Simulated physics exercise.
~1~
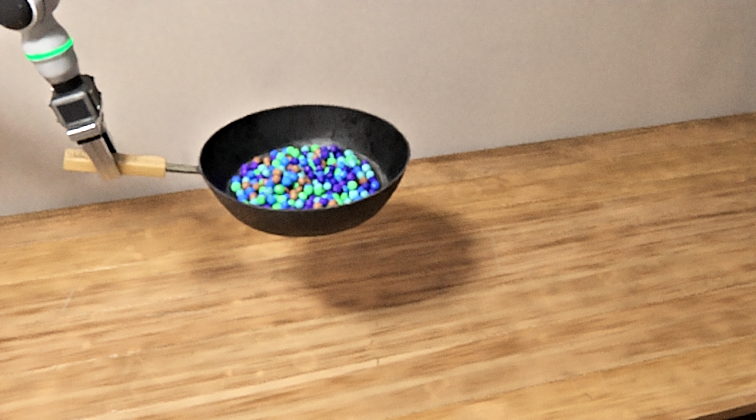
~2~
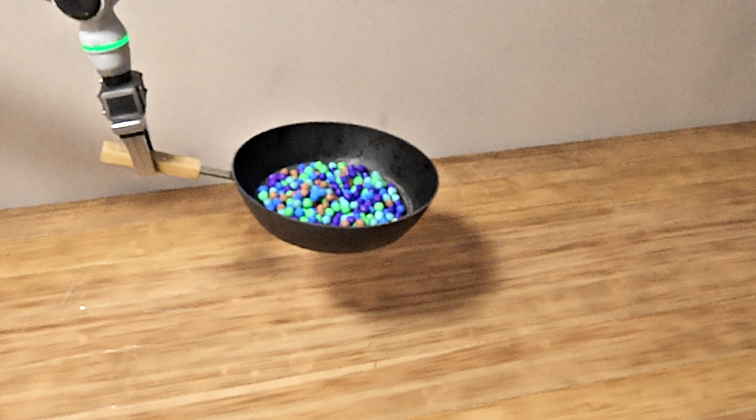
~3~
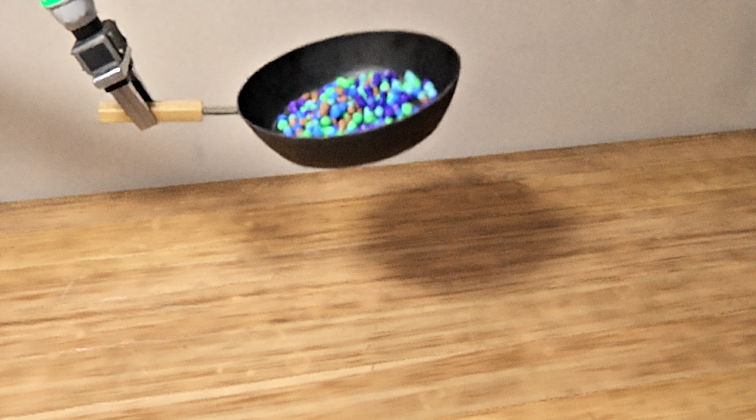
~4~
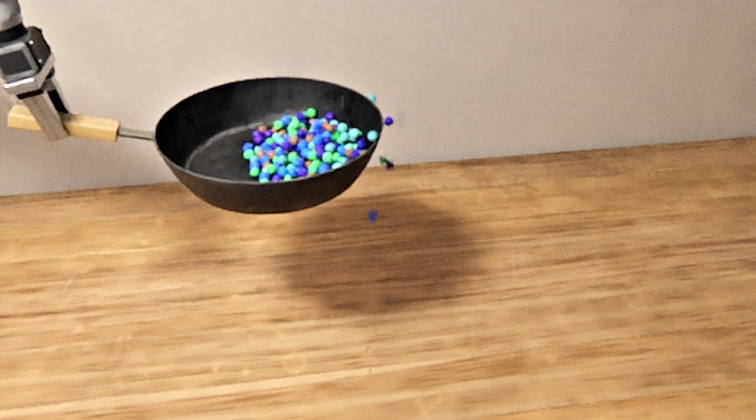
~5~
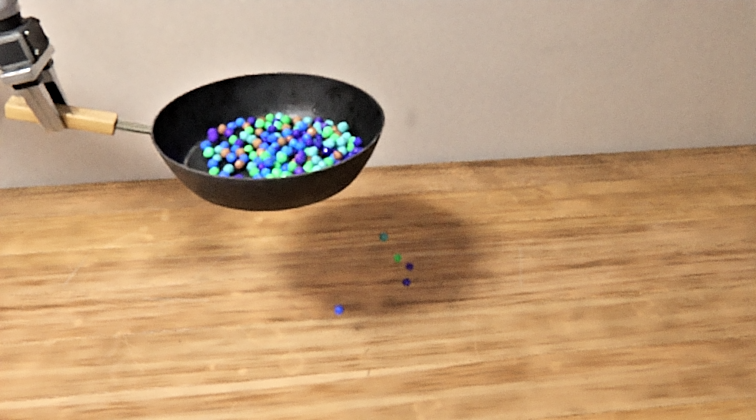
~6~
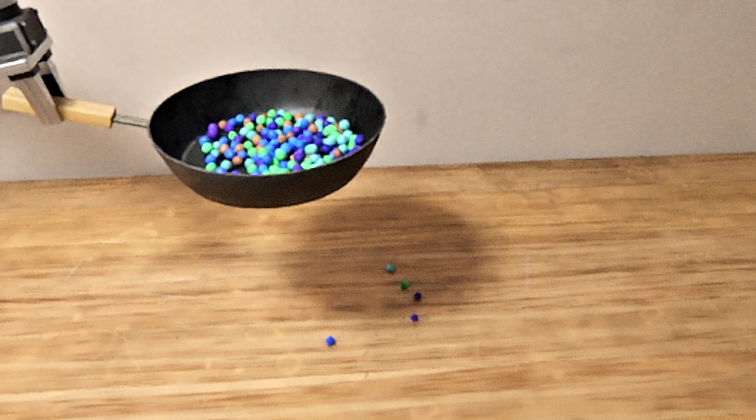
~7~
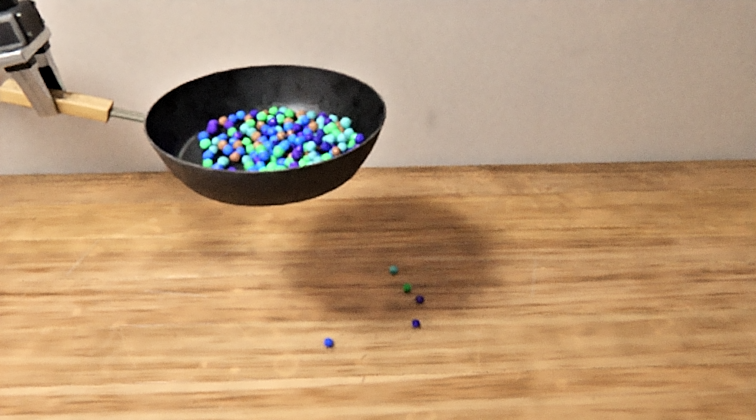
A robot arm held a black frying pan of colourful little balls above a wooden table, moved it right, raised and tilted it, then swung it back left, spilling five balls onto the table while the rest stayed in the pan.
